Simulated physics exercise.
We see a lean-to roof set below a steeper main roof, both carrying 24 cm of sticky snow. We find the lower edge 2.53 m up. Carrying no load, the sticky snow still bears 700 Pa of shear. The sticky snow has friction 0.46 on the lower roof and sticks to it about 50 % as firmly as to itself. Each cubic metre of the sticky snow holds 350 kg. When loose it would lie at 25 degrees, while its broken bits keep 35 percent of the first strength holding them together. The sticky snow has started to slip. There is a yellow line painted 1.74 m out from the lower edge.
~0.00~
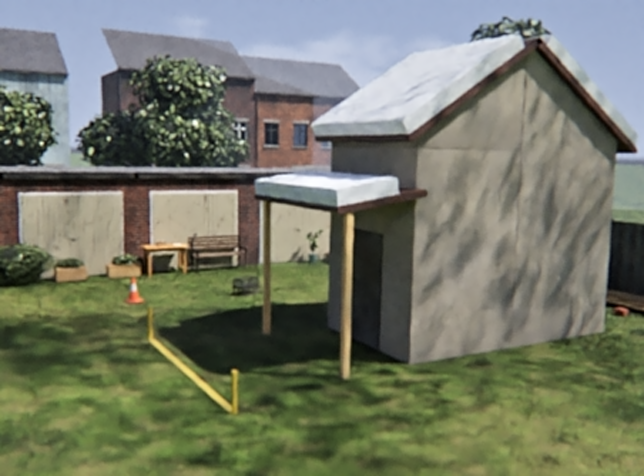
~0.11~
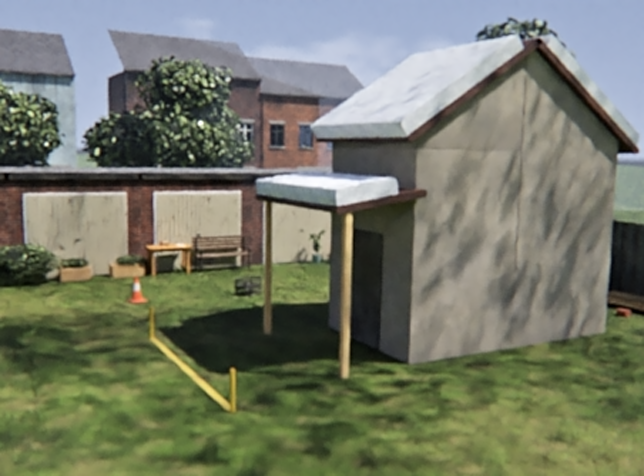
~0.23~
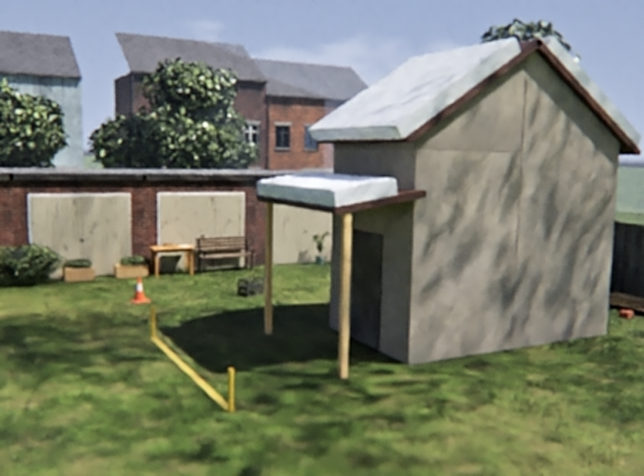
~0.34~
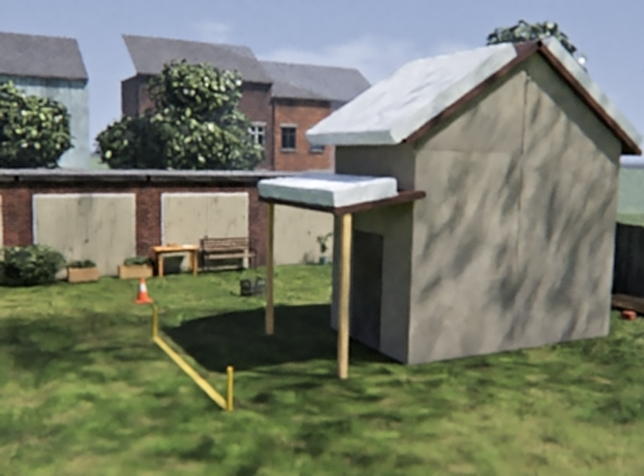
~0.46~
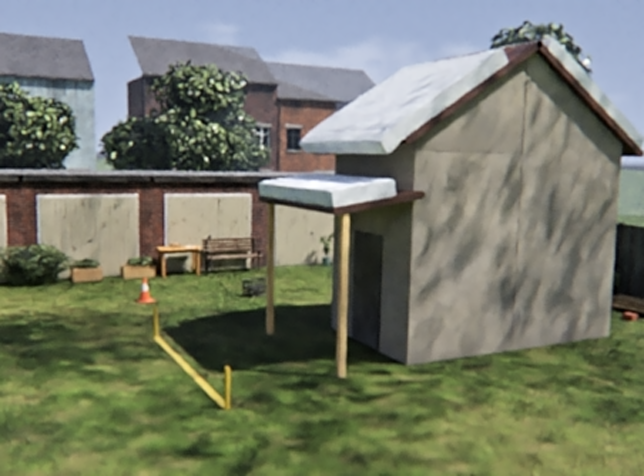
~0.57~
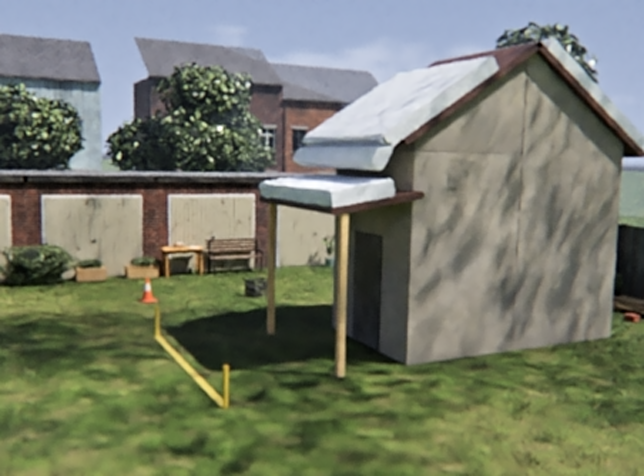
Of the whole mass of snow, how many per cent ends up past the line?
35 %.
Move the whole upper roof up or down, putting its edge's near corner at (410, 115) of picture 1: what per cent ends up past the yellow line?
It would be near 45 %.
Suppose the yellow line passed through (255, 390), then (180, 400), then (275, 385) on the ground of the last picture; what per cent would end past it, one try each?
In order, some 55, 25 and 60 percent would end past it.
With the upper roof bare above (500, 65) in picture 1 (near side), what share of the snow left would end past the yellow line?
Roughly 20 per cent.
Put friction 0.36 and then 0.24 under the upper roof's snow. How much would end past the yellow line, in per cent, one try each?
Roughly 8 per cent first, roughly 25 per cent second.
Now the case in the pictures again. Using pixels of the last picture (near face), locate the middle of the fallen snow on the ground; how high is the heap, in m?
(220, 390), 0.3 m.
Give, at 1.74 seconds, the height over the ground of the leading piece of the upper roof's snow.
I'd say around 0.0 metres.
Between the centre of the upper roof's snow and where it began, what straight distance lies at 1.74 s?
4.4 m.
By 1.10 s, none is below the lower edge and 0 % is past the line.
By 1.74 s, 56 % is below the lower edge and 6 % is past the line.
By 2.37 s, 75 % is below the lower edge and 35 % is past the line.
By 3.00 s, 76 % is below the lower edge and 35 % is past the line.
By 3.30 s, at the end, 76 % is below the lower edge and 35 % is past the line.
